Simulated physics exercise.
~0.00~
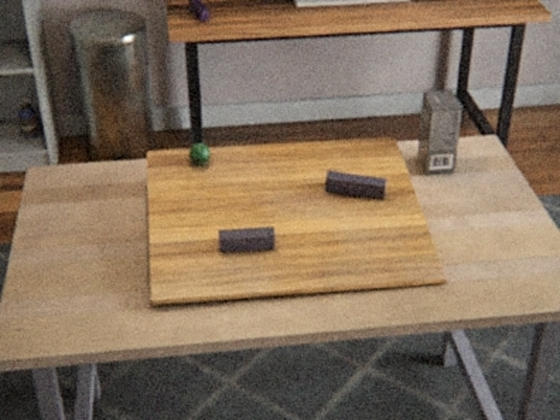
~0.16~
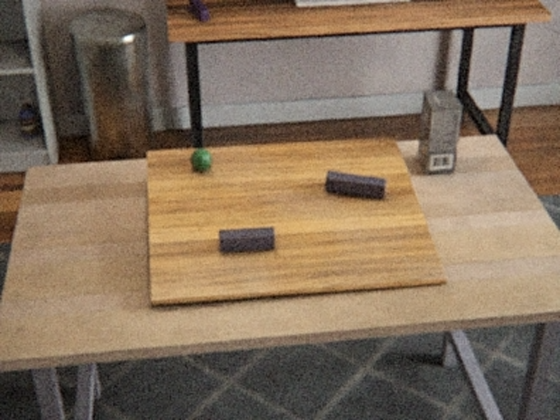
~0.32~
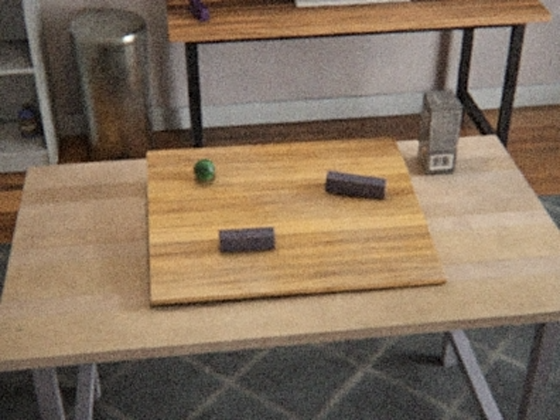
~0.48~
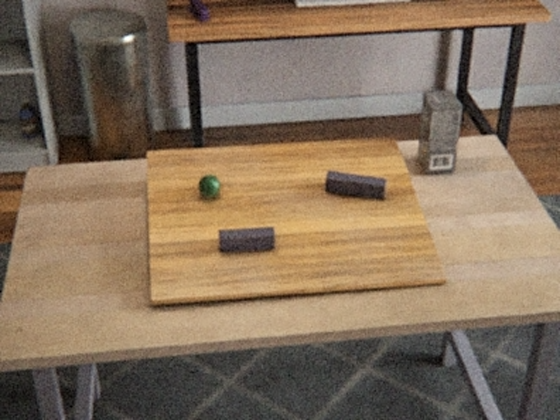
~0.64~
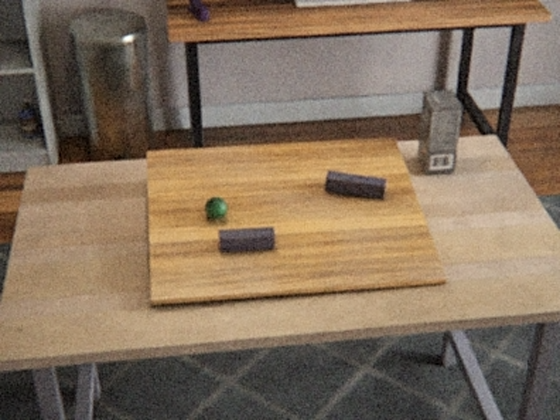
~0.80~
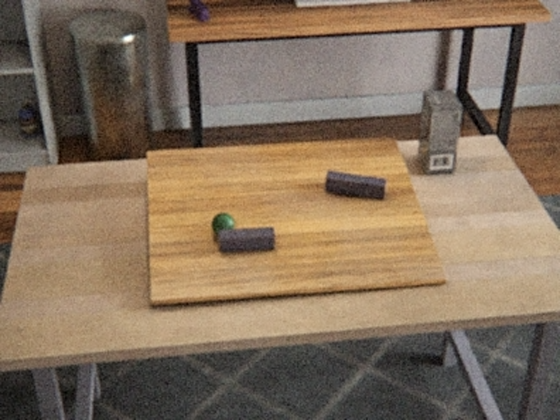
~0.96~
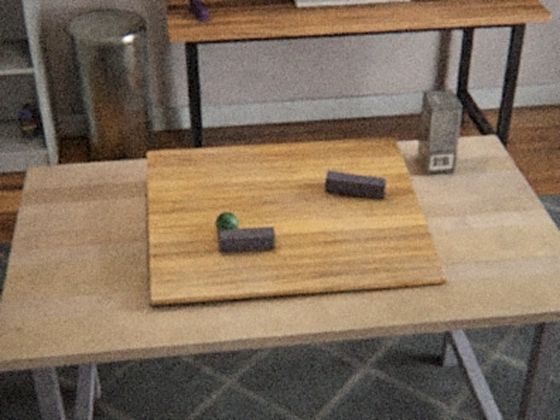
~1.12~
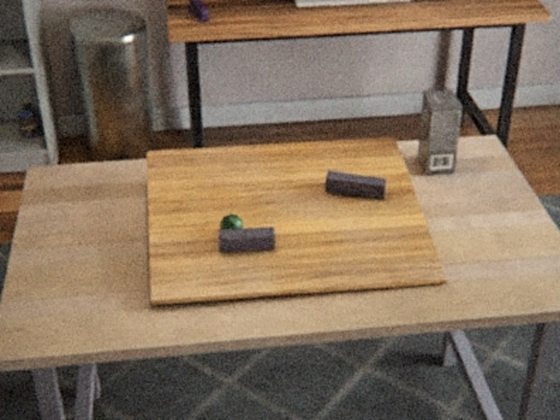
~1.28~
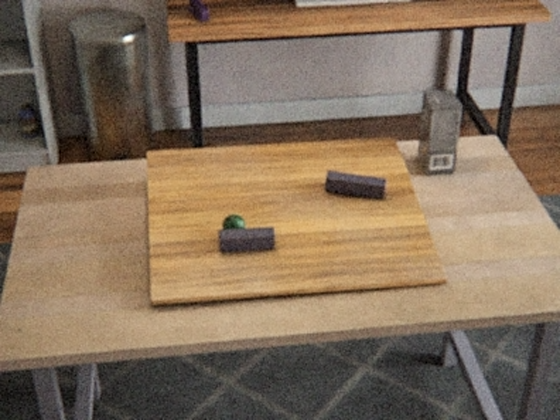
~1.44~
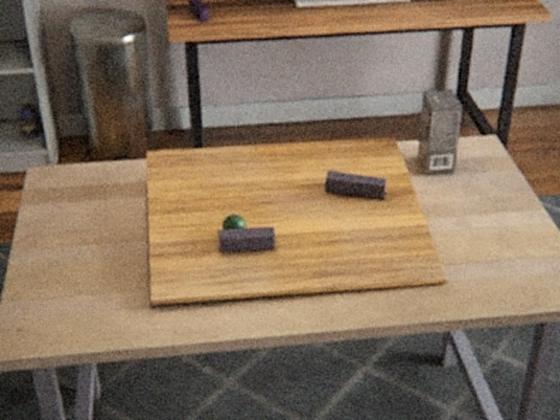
The clip opens on a tilted wooden board lying on a table, with a green ball near its upper left corner, two dark blocks on its surface, and a grey carton standing beyond the board's upper right corner. The ball rolls down the board toward the viewer, drifting slightly right as it picks up speed. It meets the upper side of the lower dark block, near its left end, and its descent stops. It then creeps a little to the right along the block and settles behind it, still on the board, while the blocks and carton stay in place.
